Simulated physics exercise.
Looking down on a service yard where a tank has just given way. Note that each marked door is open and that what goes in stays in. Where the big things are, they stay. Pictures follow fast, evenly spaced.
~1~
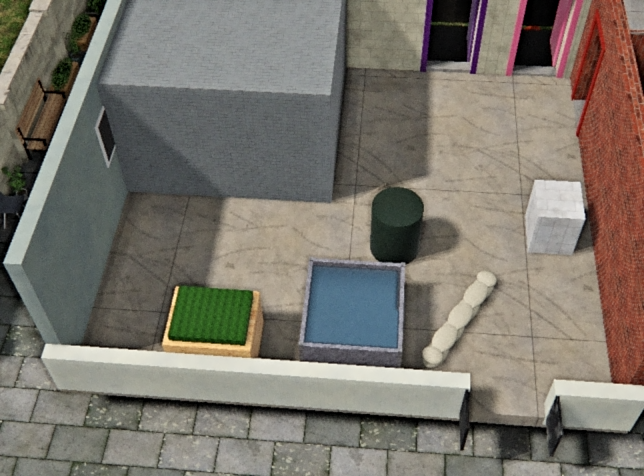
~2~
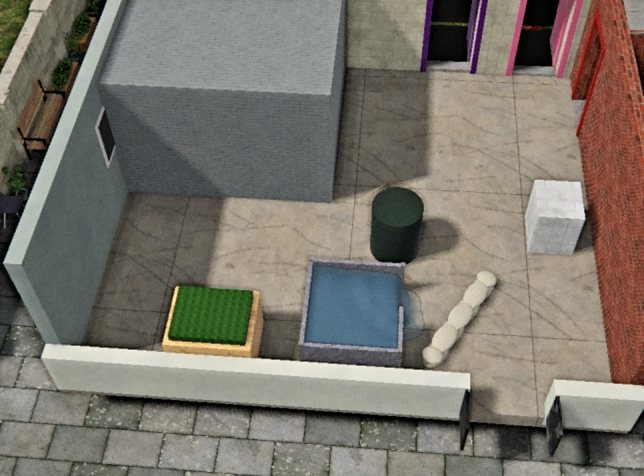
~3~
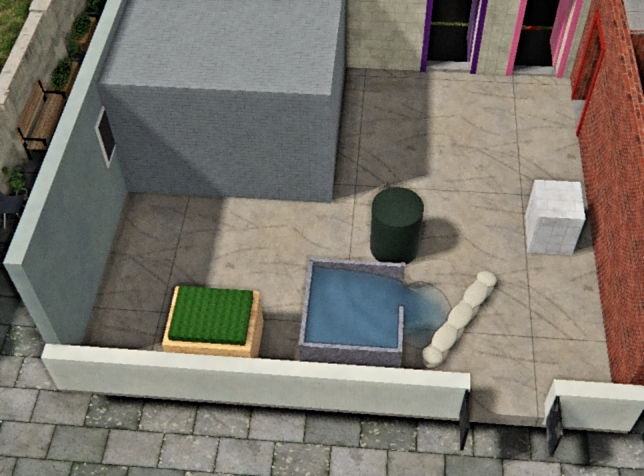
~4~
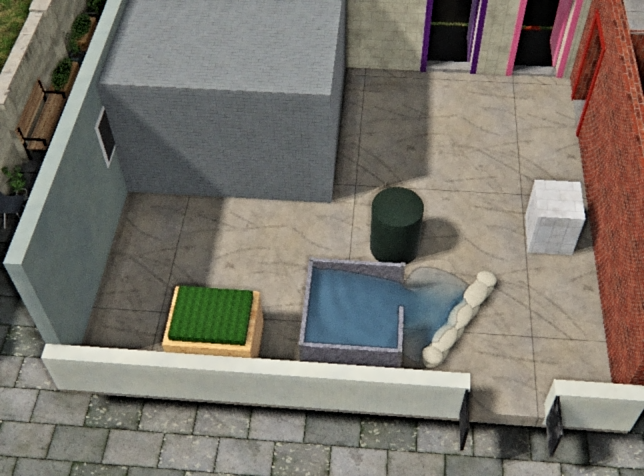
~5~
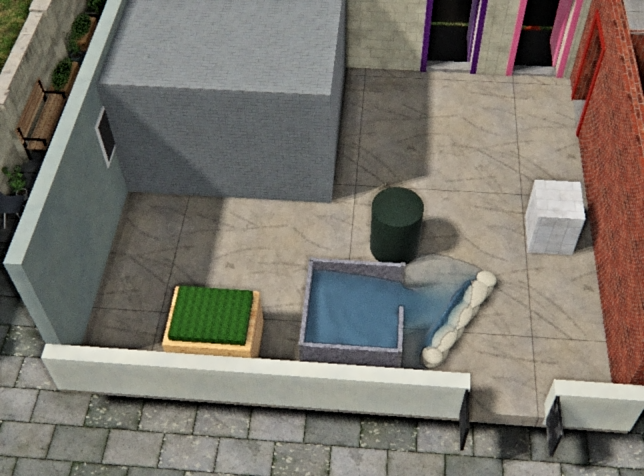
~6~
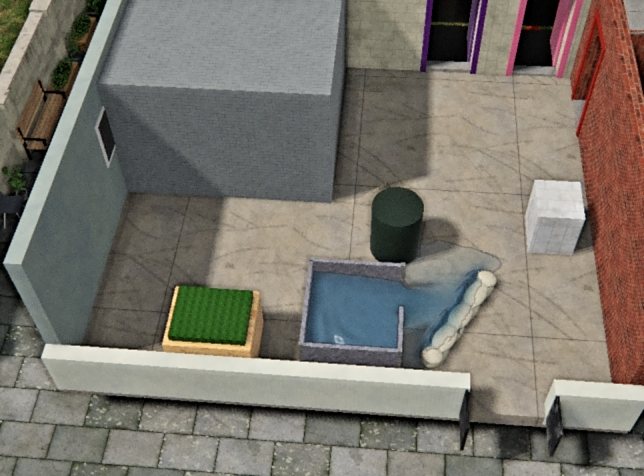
Blue water pours through a gap in the right side of a square, grey-walled tank in a paved service yard, seen from above by a still camera. A green-topped tan box sits left of the tank, a dark green cylinder behind it, a pale lumpy barrier and whitish block to the right. The water spreads rightward to the barrier, then creeps up along its near-left side.
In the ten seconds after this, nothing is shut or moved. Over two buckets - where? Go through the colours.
My prediction: The purple door counts as not over; the red door counts as over; the pink door counts as over.
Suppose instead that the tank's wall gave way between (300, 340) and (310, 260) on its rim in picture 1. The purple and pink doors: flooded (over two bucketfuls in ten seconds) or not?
Purple door falls short, pink door falls short.
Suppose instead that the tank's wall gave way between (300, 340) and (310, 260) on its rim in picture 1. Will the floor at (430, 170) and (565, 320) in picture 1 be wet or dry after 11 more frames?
As listed: Unflooded, unflooded.
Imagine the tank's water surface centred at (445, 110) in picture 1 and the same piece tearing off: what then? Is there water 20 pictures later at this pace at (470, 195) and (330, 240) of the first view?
I'd say swamped for the first and still dry for the second.
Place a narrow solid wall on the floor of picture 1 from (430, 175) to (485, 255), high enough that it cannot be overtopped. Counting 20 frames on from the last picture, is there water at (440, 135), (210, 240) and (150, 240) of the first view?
Lab note - spot 1 parched, spot 2 parched, spot 3 parched.
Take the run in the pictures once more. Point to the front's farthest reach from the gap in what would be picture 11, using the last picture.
The flood front should get to about (515, 187).
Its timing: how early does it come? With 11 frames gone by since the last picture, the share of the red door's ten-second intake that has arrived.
Something like 0 in a hundred.
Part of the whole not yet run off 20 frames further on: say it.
96 % or so.
A moment on, water covers 20 % of the floor; the purple door not reached, the red door not reached, the pink door not reached.
Next, water covers 40 % of the floor; the purple door not reached, the red door not reached, the pink door not reached.
Then, water covers 50 % of the floor; the purple door wet at the sill, nothing in, the red door under two buckets in, the pink door under two buckets in.
Later, water covers 60 % of the floor; the purple door under two buckets in, the red door under two buckets in, the pink door over two buckets in.
In the end, water covers 70 % of the floor; the purple door under two buckets in, the red door over two buckets in, the pink door over two buckets in.
